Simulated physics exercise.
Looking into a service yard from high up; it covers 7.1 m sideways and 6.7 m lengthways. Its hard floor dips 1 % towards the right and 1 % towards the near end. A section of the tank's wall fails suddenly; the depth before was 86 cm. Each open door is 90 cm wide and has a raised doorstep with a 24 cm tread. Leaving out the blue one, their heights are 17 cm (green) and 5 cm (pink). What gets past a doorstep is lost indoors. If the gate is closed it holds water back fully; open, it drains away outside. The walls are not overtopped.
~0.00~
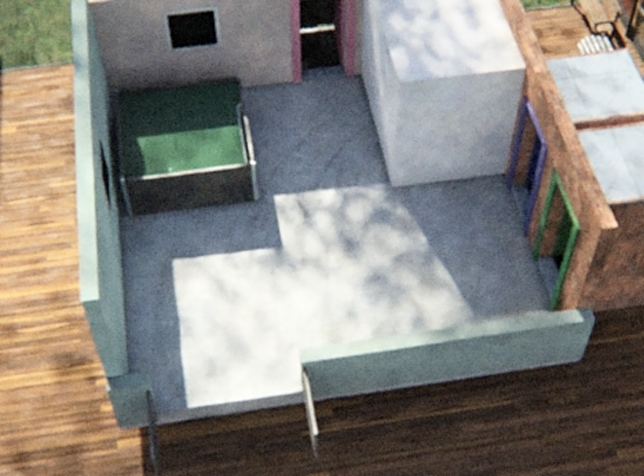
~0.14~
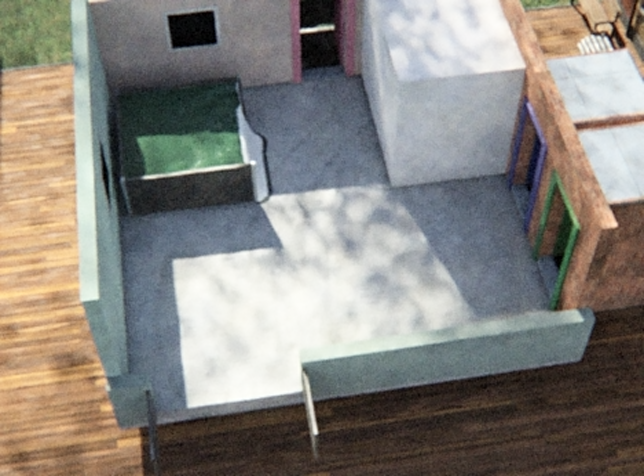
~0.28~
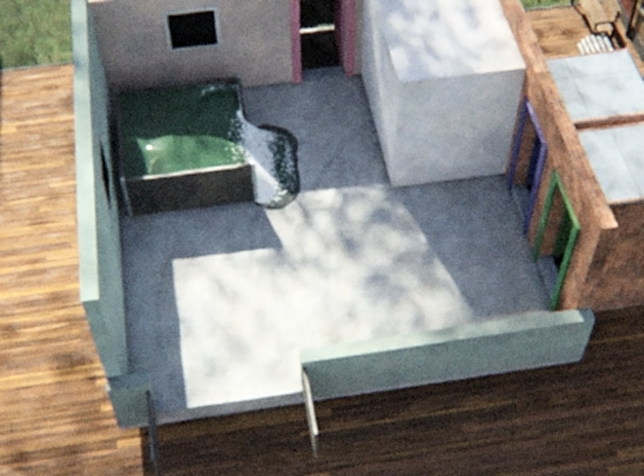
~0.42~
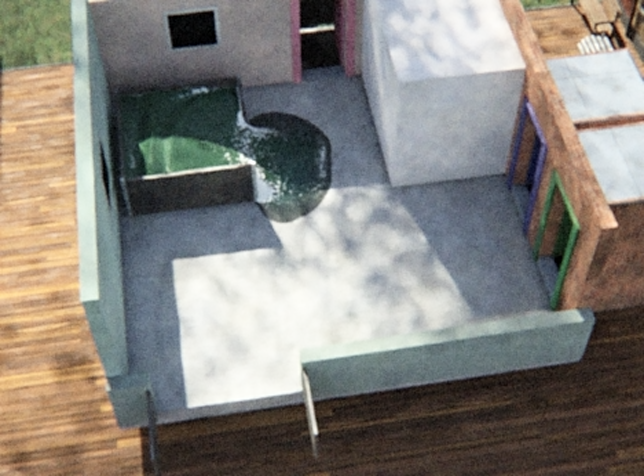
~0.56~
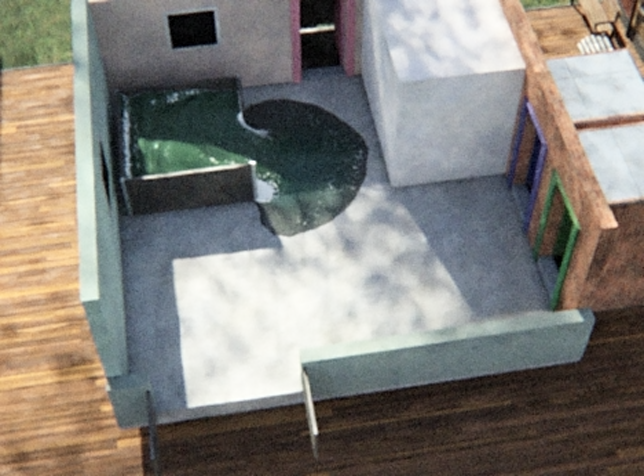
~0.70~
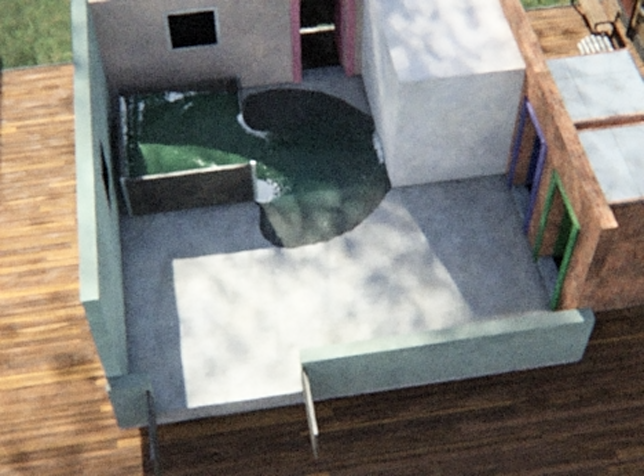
Green water burst out through the right side of a walled tank in a yard's back left corner, then spread across the grey floor in a widening, rounded pool, reaching the big white block.
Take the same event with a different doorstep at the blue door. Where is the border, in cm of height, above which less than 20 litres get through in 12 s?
At least 14.5 cm or so.
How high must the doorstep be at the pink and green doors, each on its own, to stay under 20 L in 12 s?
Roughly 31 cm at pink and 23 cm at green.
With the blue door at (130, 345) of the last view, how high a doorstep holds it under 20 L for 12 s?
About 7.5 cm.
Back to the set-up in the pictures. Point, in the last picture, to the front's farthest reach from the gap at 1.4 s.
Near (506, 215).
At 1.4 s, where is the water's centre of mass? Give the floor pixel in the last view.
At about (249, 161).
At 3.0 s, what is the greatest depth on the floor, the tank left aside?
Up to some 45 cm.
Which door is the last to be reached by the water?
Last comes the green one.
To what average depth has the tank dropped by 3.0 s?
About 30 cm.
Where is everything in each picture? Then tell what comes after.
In the first frame, still water, 86 cm deep, in the tank at (183, 130); the blue door at (526, 172) is dry.
In the second frame, water pours out at (248, 157) and has run 0.3 m, to (263, 144); about 11 cm deep outside, 86 cm at the back.
In the third frame, water pours out at (248, 157) and has run 0.9 m, to (294, 152); about 15 cm deep outside, 86 cm at the back.
In the fourth frame, the front is at (327, 158), 1.5 m from the gap at (249, 159); 3.0 m2 of floor is wet, 83 cm left at the back.
In the fifth frame, the front is at (363, 159), 2.1 m from the gap at (249, 158); 5.3 m2 of floor is wet, 74 cm left at the back.
In the sixth frame, the gap is at (249, 159), the front 2.5 m out at (389, 183); the back of the tank holds 73 cm; the blue door at (526, 172), 5.0 m from the gap, is still 2.4 m from the nearest water.
After 1.4 s water covers 35 % of the floor, deepest (54 cm) near (380, 161); it has not reached the blue door.
After 3.0 s water covers 55 % of the floor, deepest (45 cm) near (540, 343); 12 cm at the blue door, 0 litres in over its 17 cm doorstep.
After 12.0 s water covers 100 % of the floor, deepest (16 cm) near (542, 287); 12 cm at the blue door, 7 litres in over its 17 cm doorstep.
At the blue door as built, the water arrived by 1.5 s and peaked near 20 cm at 6.2 s.
Run again over the same 12 s with other heights there, 34 litres in over 13 cm, 6 litres over 17.5 cm. The limit of 20 litres is kept from about 14.5 cm up.
